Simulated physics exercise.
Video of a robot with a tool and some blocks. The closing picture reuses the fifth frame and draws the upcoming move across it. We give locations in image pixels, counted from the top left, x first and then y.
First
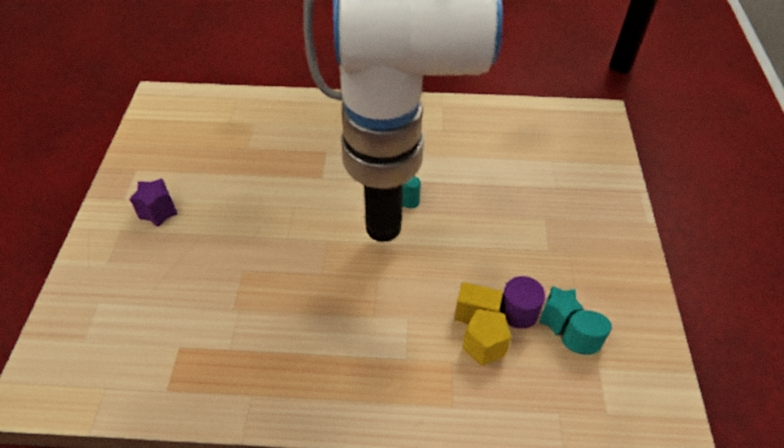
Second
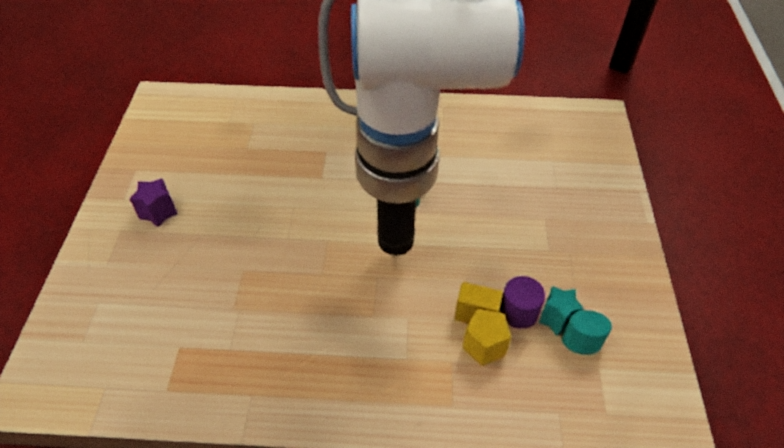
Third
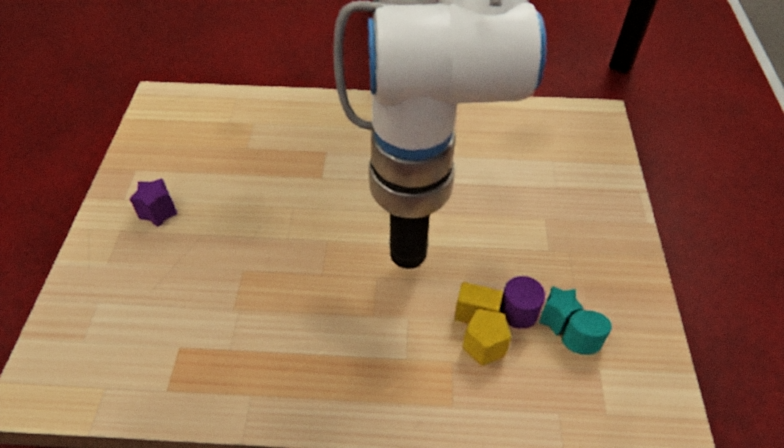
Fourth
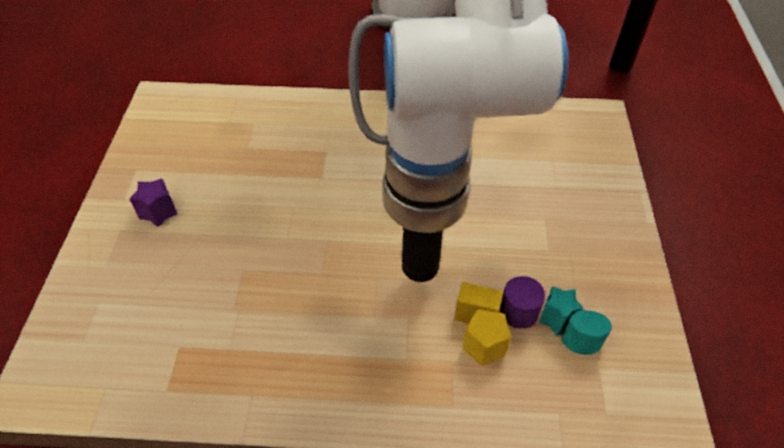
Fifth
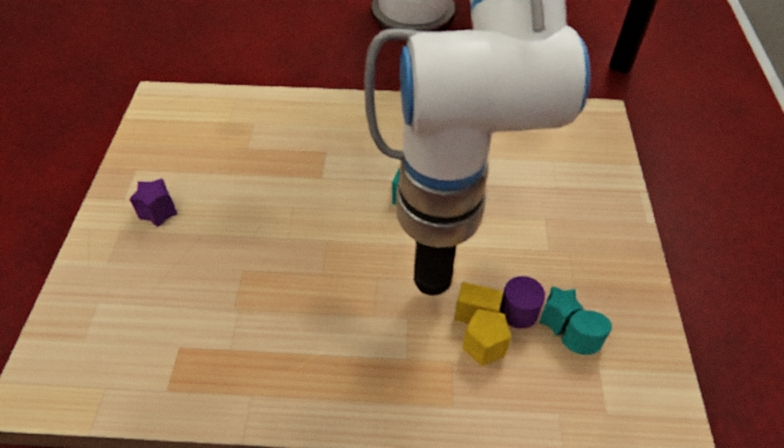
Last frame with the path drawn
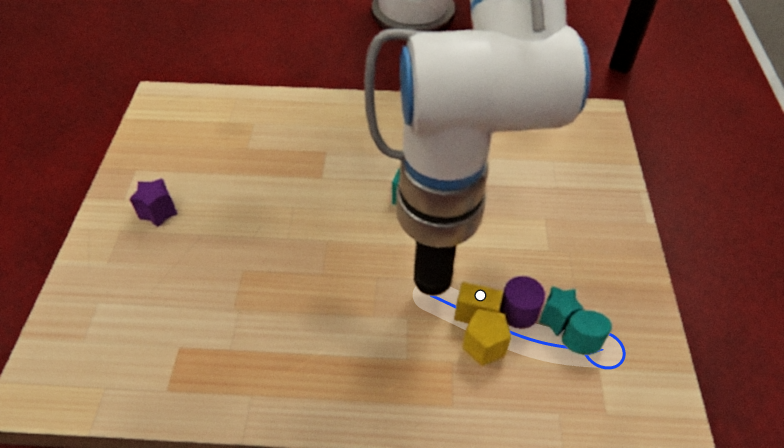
On a light wooden table, a white robot arm with a black cylindrical tool moves a short way down and to the right, nearing a cluster of yellow, purple and turquoise blocks, while all the blocks stay still.
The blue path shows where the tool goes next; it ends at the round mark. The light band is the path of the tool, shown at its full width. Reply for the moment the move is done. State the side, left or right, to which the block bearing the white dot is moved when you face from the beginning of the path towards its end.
Facing from start to end, it shifts right.
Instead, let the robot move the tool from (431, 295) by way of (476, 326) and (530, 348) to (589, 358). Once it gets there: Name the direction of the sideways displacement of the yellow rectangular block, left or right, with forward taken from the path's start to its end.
Pushed left.
The line goes from (431, 295) by way of (512, 333) to (604, 350); the dot is on the yellow rectangular block.
The first path, step by step. One third of the way, tool at (489, 307); yellow rectangular block at (530, 318); yellow pentagonal block at (498, 340), turned 30° clockwise; purple circular block at (550, 294); turquoise star at (591, 302), turned 15° clockwise; turquoise oval block at (609, 327), turned 15° clockwise.
Two thirds of the way, tool at (548, 329); yellow rectangular block at (591, 345), turned 20° clockwise; yellow pentagonal block at (510, 349), turned 85° clockwise; purple circular block at (562, 292); turquoise star at (600, 297), turned 50° clockwise; turquoise oval block at (609, 327), turned 10° clockwise.
At the end, tool at (612, 336); yellow rectangular block at (638, 370), turned 65° clockwise; yellow pentagonal block at (510, 349), turned 85° clockwise; purple circular block at (564, 292); turquoise star at (600, 296), turned 50° clockwise; turquoise oval block at (655, 330), turned 15° clockwise.
